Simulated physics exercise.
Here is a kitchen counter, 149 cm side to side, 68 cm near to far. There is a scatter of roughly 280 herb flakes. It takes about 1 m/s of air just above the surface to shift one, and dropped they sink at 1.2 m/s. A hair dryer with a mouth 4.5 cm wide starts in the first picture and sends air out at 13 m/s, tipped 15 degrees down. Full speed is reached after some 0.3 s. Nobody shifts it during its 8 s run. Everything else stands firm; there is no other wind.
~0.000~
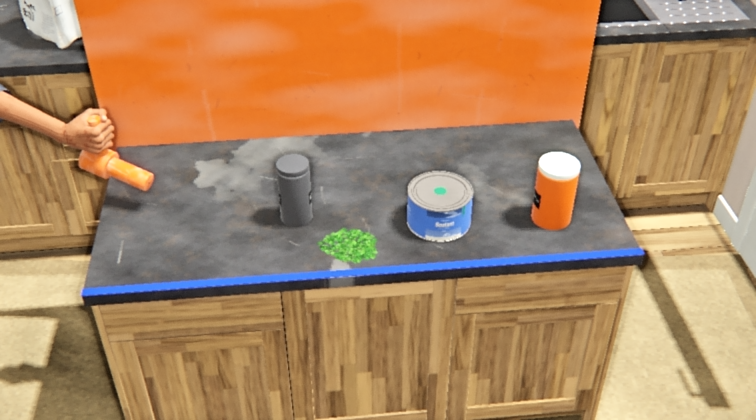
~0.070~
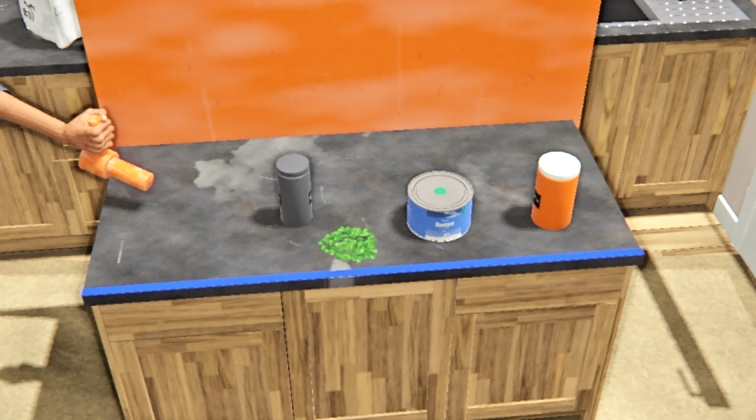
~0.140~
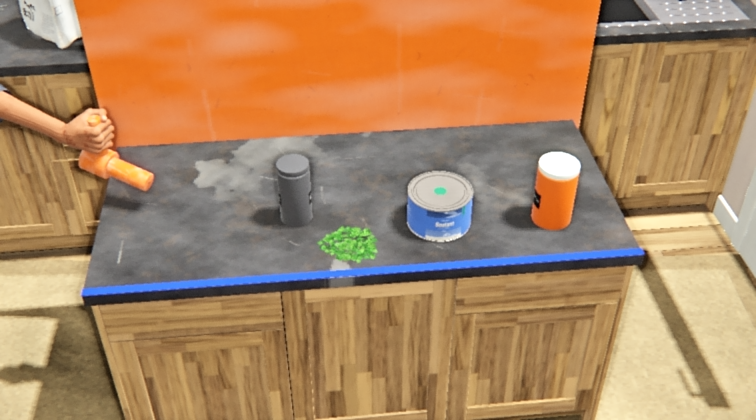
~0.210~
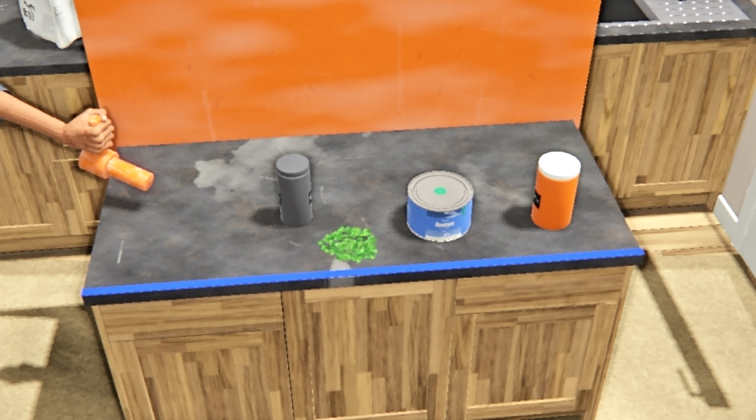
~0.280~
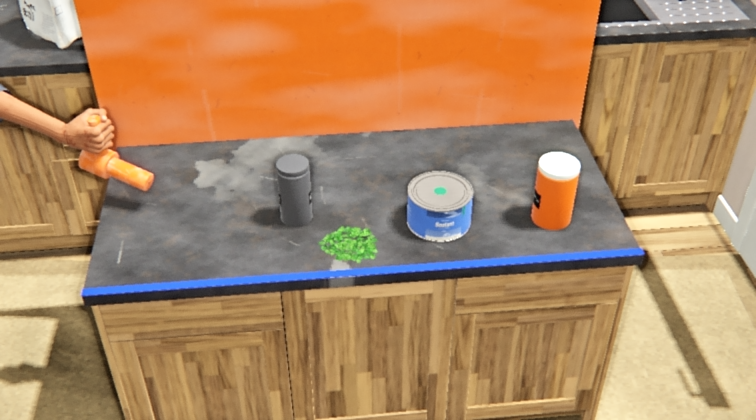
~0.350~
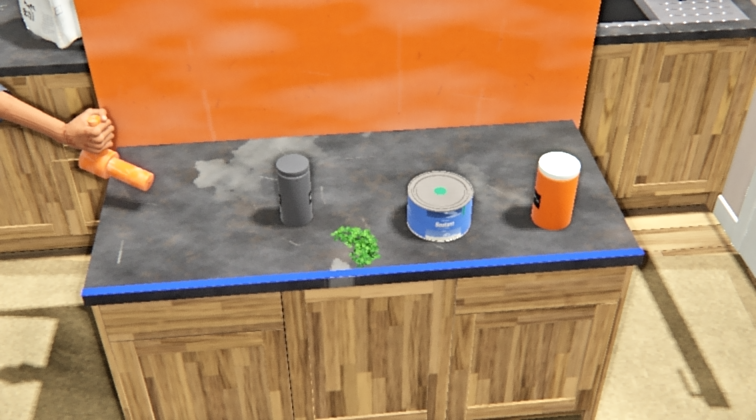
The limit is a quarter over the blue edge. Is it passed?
Answer: Yes.
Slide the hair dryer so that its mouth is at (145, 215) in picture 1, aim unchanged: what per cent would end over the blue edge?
It would be near 30 %.
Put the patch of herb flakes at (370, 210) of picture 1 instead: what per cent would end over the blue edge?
It would be near 0 %.
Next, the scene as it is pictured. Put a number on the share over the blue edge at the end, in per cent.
About 80 %.
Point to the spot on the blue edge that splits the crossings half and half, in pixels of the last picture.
At about (468, 268).
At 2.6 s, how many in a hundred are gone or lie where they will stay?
Some 90 per cent.
After 1.6 s, 81 % are over the blue edge; the middle of those still in play is near (543, 230); 81 % have settled or left.
After 2.6 s, 81 % are over the blue edge; 95 % have settled or left.
After 4.4 s, 81 % are over the blue edge; 96 % have settled or left.
After 8.0 s, at the end, 81 % are over the blue edge.
